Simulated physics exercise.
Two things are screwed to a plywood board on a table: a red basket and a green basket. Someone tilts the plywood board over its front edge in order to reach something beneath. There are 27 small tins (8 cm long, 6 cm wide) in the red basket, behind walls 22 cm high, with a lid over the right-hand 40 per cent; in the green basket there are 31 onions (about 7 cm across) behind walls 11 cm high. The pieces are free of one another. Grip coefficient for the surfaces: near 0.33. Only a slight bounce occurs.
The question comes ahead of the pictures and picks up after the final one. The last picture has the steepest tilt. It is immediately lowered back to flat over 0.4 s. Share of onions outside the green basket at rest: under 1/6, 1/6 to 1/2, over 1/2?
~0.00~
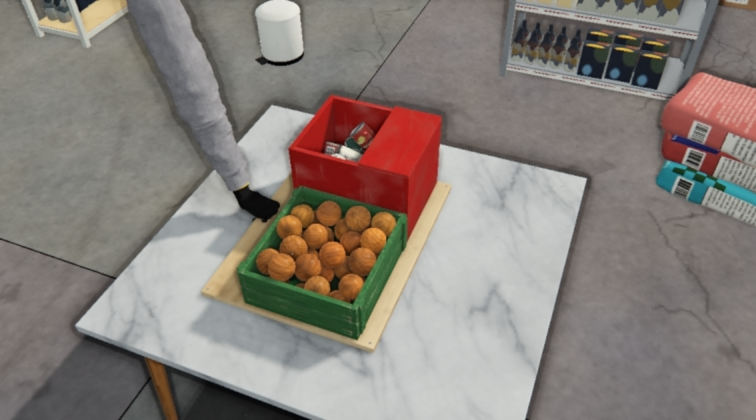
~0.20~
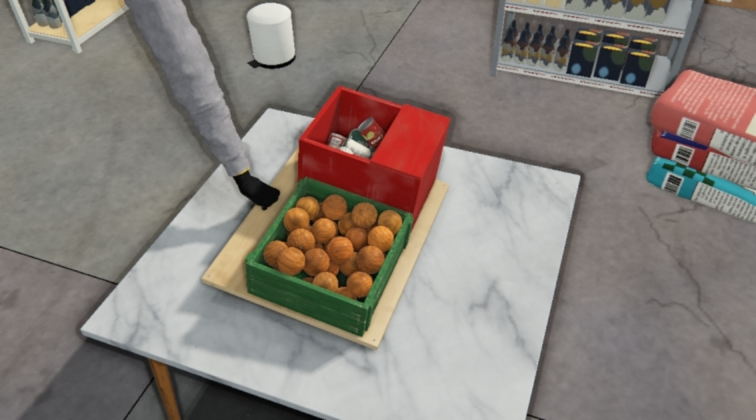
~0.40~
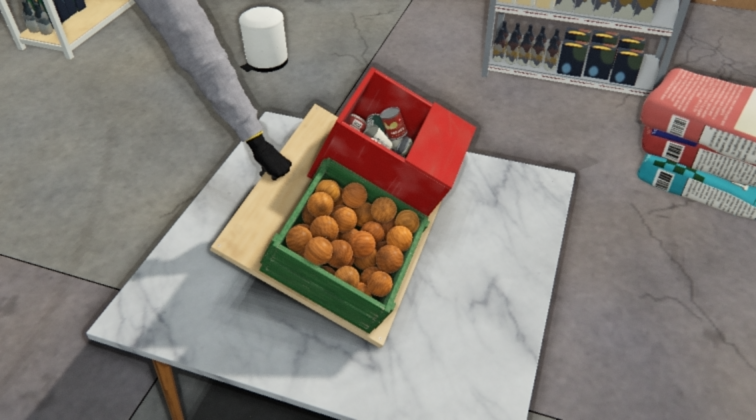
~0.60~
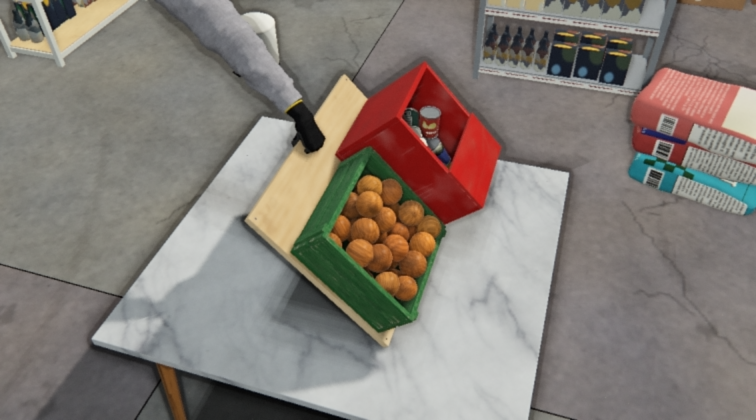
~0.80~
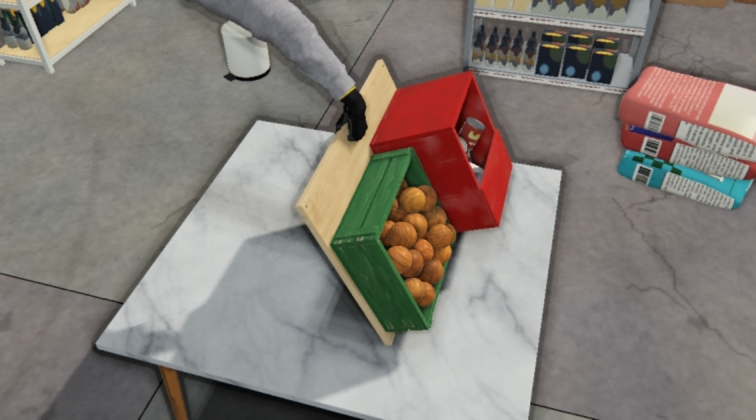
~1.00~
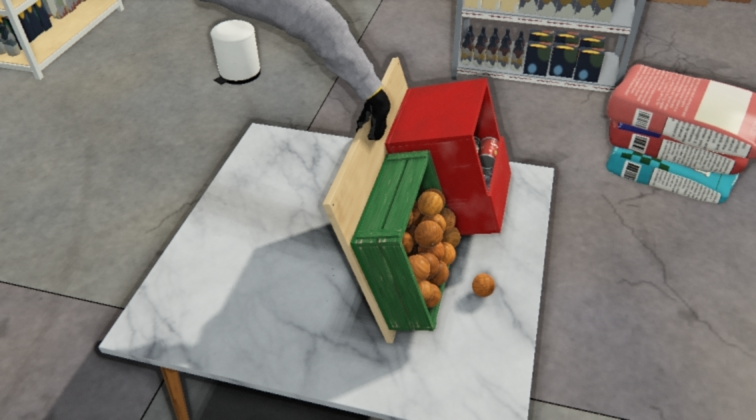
Bet it keeps from half to five-sixths of them inside.
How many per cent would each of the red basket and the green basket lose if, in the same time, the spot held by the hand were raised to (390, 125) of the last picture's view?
Red basket 0%, green basket 50%.
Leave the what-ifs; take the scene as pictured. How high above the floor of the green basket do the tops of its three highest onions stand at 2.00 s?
Roughly 12 cm.
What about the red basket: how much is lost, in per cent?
Red basket - about 0 per cent.
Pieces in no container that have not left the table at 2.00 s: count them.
Roughly 8.
After 1.16 s, tilt 47°; red basket 27 in, 0 out and green basket 30 in, 1 out.
After 1.36 s, tilt 2°; red basket 27 in, 0 out and green basket 22 in, 9 out.
After 1.64 s, tilt 0°; red basket 27 in, 0 out and green basket 22 in, 9 out.
When it is over (at 2.00 s), red basket 27 in, 0 out and green basket 22 in, 9 out. Asked share, 9 of 31, 29 per cent.
